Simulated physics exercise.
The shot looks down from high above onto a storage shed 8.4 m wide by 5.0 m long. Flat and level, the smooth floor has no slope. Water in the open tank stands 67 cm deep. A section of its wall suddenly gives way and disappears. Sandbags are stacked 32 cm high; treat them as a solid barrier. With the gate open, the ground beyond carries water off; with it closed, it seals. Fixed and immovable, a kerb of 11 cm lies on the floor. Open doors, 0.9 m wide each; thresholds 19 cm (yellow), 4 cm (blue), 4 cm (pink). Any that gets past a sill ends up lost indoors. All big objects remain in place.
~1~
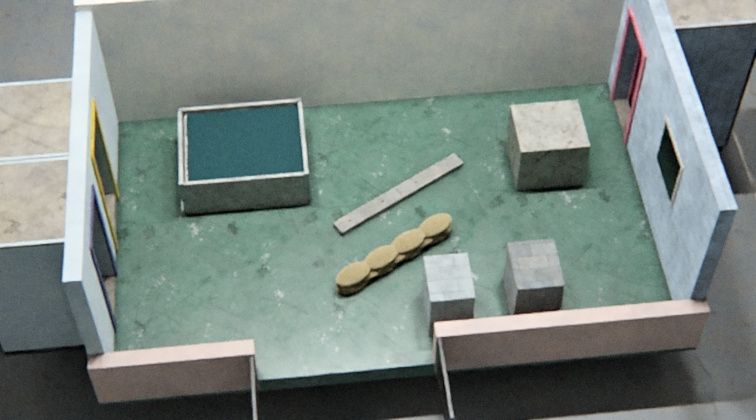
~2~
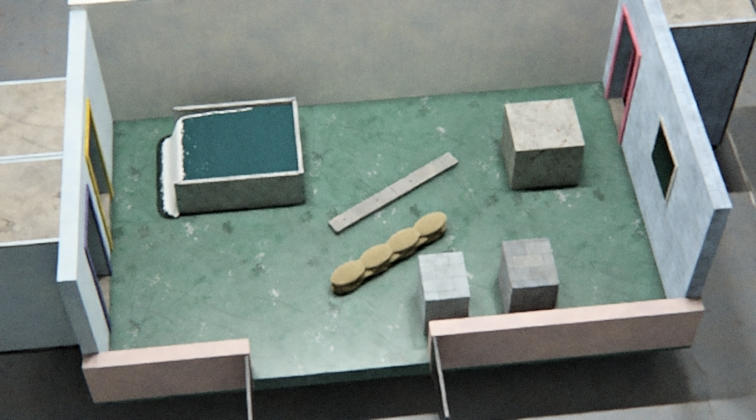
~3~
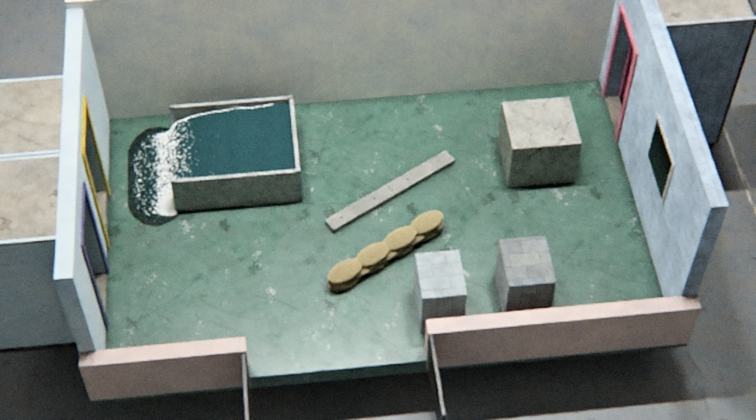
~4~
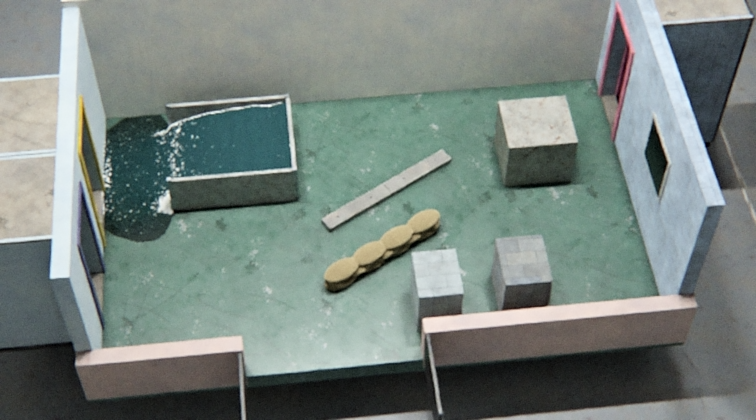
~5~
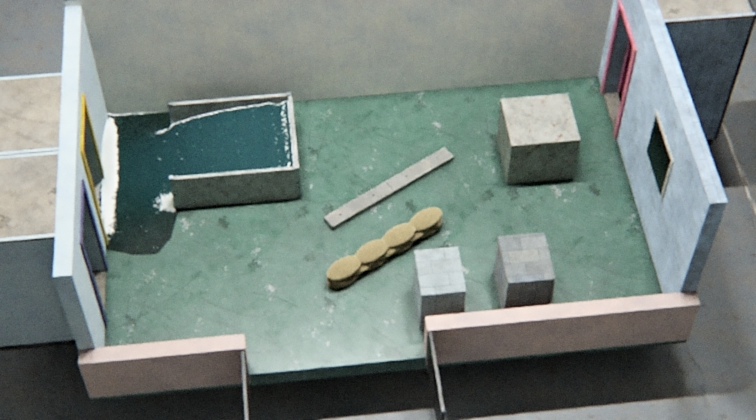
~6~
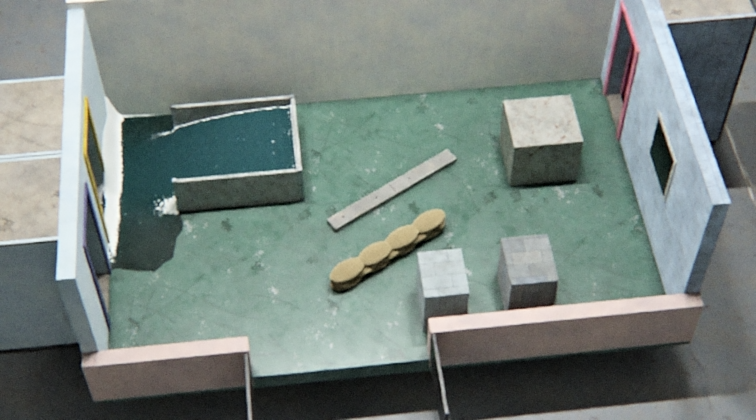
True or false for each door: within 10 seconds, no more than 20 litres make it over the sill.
Door by door: Yellow door false, blue door false, pink door false.
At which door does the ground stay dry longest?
The pink door.
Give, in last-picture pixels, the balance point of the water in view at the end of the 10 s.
Roughly (319, 218) in the last picture.
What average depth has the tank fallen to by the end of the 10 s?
I'd put the mean depth near 6 centimetres.
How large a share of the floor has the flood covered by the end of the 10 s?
Wet share: About 90 %.
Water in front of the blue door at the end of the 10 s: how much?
About 4.0 cm deep.
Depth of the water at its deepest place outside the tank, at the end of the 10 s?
Max depth: About 8 centimetres.
A moment later water covers 10 % of the floor and is deepest (55 cm) near (112, 127); yellow door 35 cm at the sill, 46 L in, blue door 7 cm at the sill, 0 L in, pink door not reached.
Soon after water covers 20 % of the floor and is deepest (39 cm) near (112, 127); yellow door 29 cm at the sill, 100 L in, blue door 9 cm at the sill, 4 L in, pink door not reached.
Next water covers 45 % of the floor and is deepest (22 cm) near (134, 374); yellow door 16 cm at the sill, 120 L in, blue door 7 cm at the sill, 15 L in, pink door not reached.
Later on water covers 65 % of the floor and is deepest (12 cm) near (167, 189); yellow door 7 cm at the sill, 120 L in, blue door 6 cm at the sill, 25 L in, pink door 9 cm at the sill, 63 L in.
At the end water covers 90 % of the floor and is deepest (8 cm) near (109, 377); yellow door 6 cm at the sill, 120 L in, blue door 4 cm at the sill, 42 L in, pink door 4 cm at the sill, 84 L in.
